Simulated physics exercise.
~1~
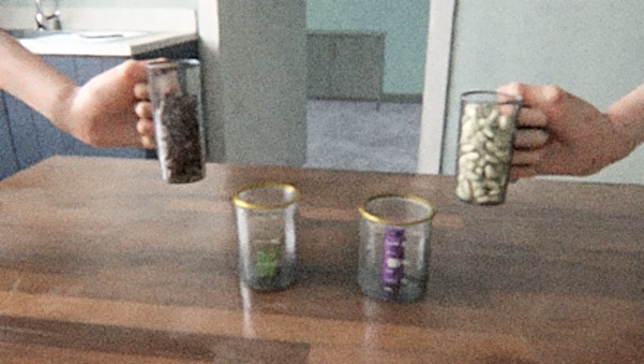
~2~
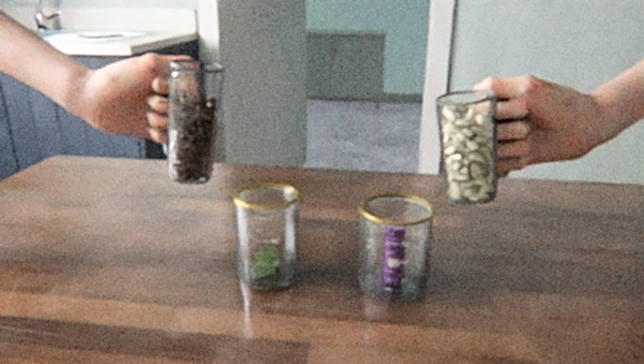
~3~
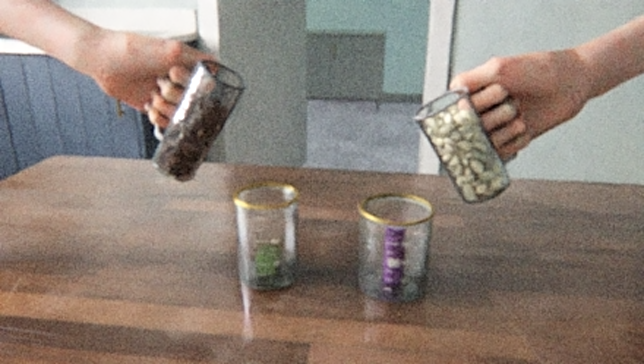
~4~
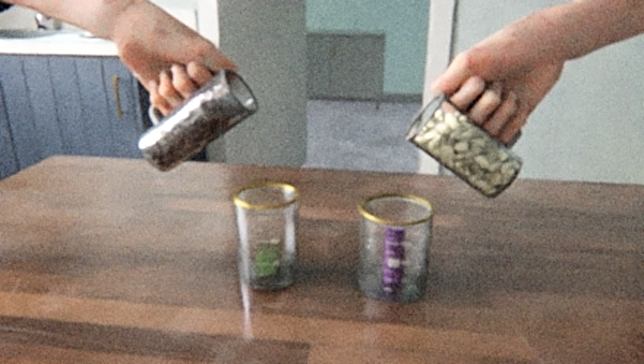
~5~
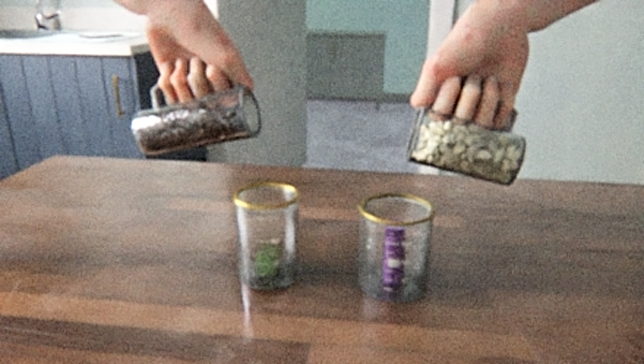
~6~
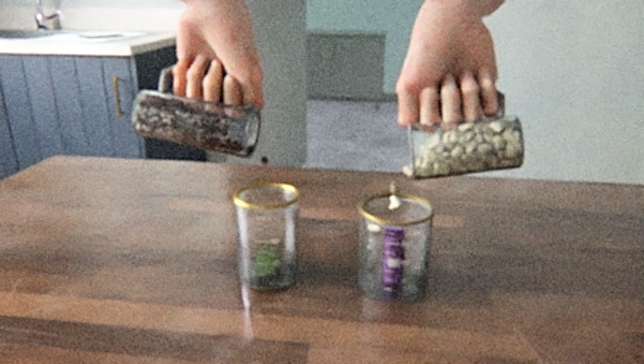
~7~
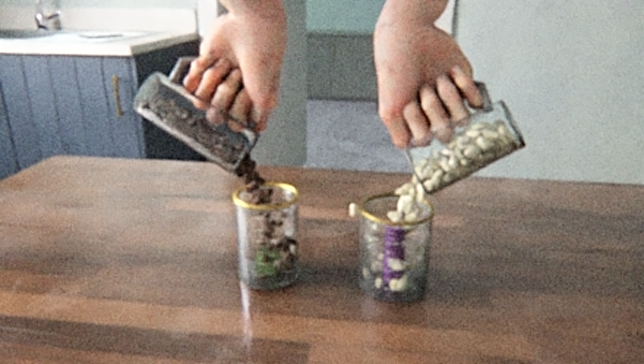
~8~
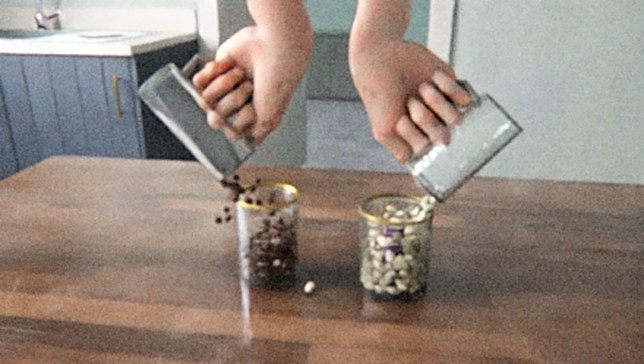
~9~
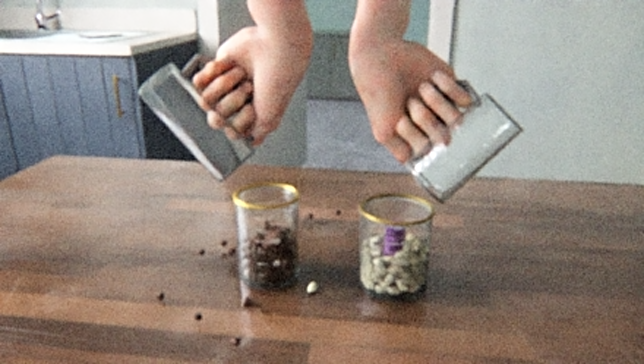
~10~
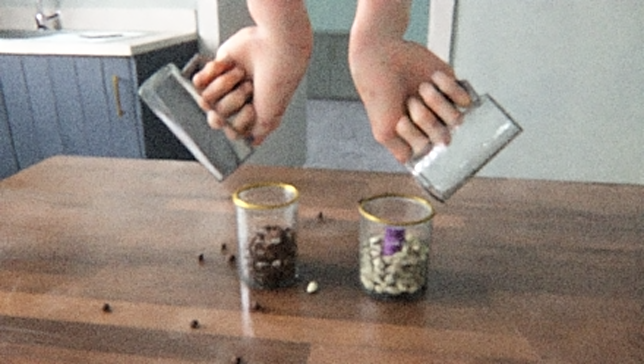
Two hands tipping dark beans and pale nuts into glass beakers, burying the green object while the purple one still shows.
